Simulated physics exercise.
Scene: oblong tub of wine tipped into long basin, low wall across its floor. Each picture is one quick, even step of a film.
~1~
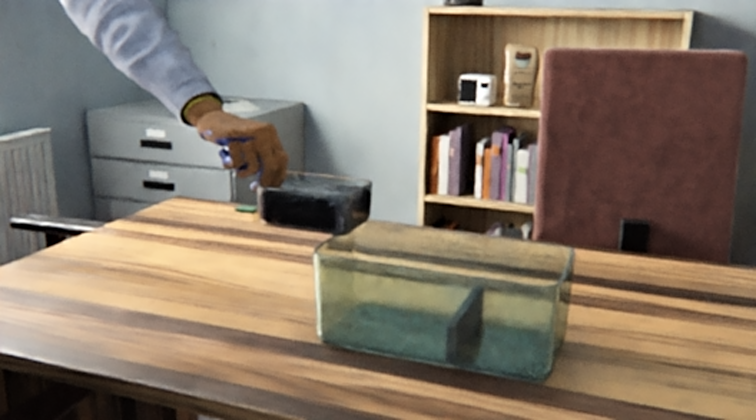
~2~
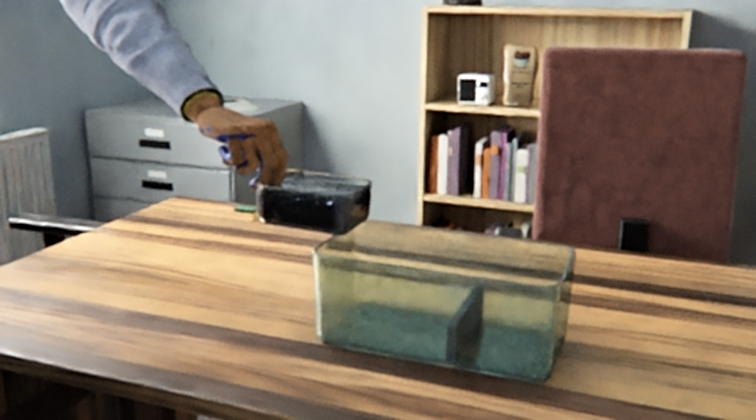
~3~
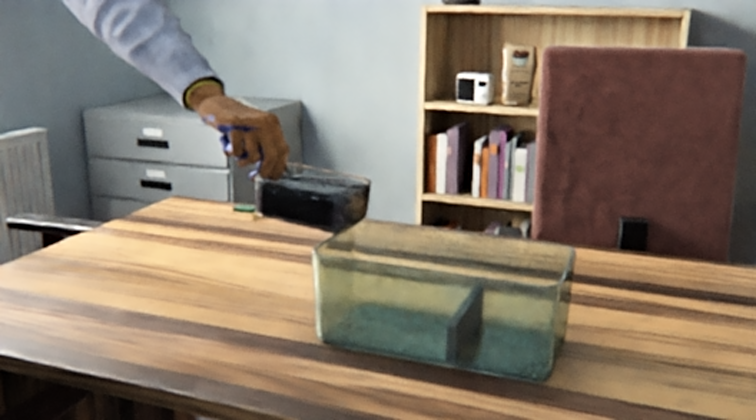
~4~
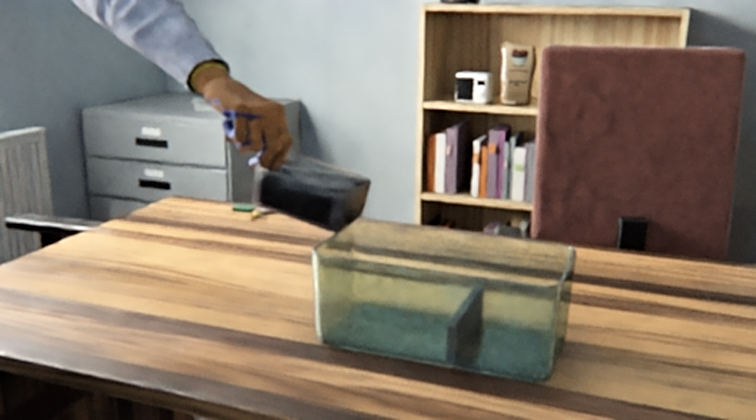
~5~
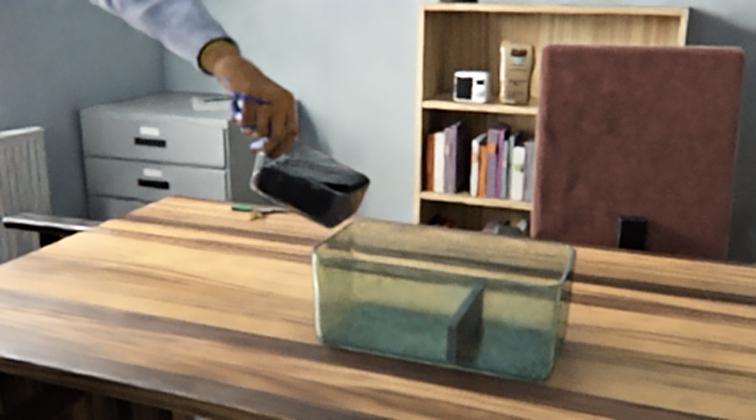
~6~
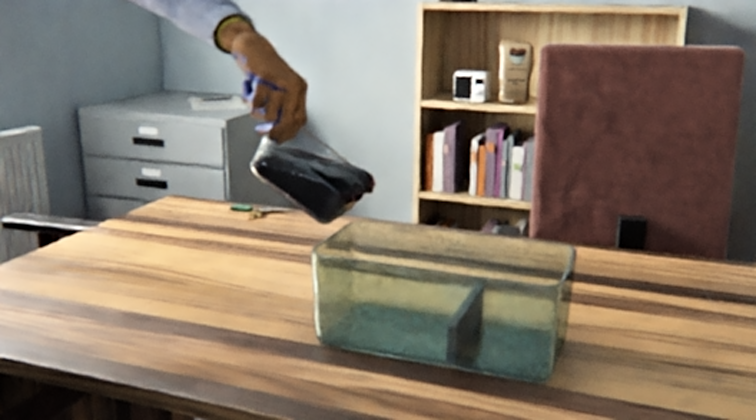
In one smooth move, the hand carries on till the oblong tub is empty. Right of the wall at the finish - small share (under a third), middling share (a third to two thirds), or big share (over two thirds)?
Small.
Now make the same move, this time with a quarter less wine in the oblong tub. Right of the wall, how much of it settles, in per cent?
About 0 in a hundred.
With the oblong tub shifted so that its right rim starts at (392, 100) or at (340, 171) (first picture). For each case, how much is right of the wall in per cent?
You'd get 65 percent from the first and 5 percent from the second.
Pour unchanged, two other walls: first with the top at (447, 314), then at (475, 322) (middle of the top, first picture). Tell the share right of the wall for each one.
In turn 25 and 20 in a hundred.
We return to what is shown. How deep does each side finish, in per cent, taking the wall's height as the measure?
On the left roughly 40, on the right roughly 0.
A moment on, the oblong tub is tipped on its side and 20 per cent is still to pour, 30 is left of the wall and 0 right of it.
Next, the oblong tub is tipped on its side and 2 per cent is still to pour, 91 is left of the wall and 2 right of it.
Then the oblong tub is tipped on its side and 0 per cent is still to pour, 95 is left of the wall and 3 right of it.
Later the oblong tub is tipped on its side and 0 per cent is still to pour, 96 is left of the wall and 3 right of it.
In the end 96 per cent lies left of the wall, 3 right of it and 1 outside.
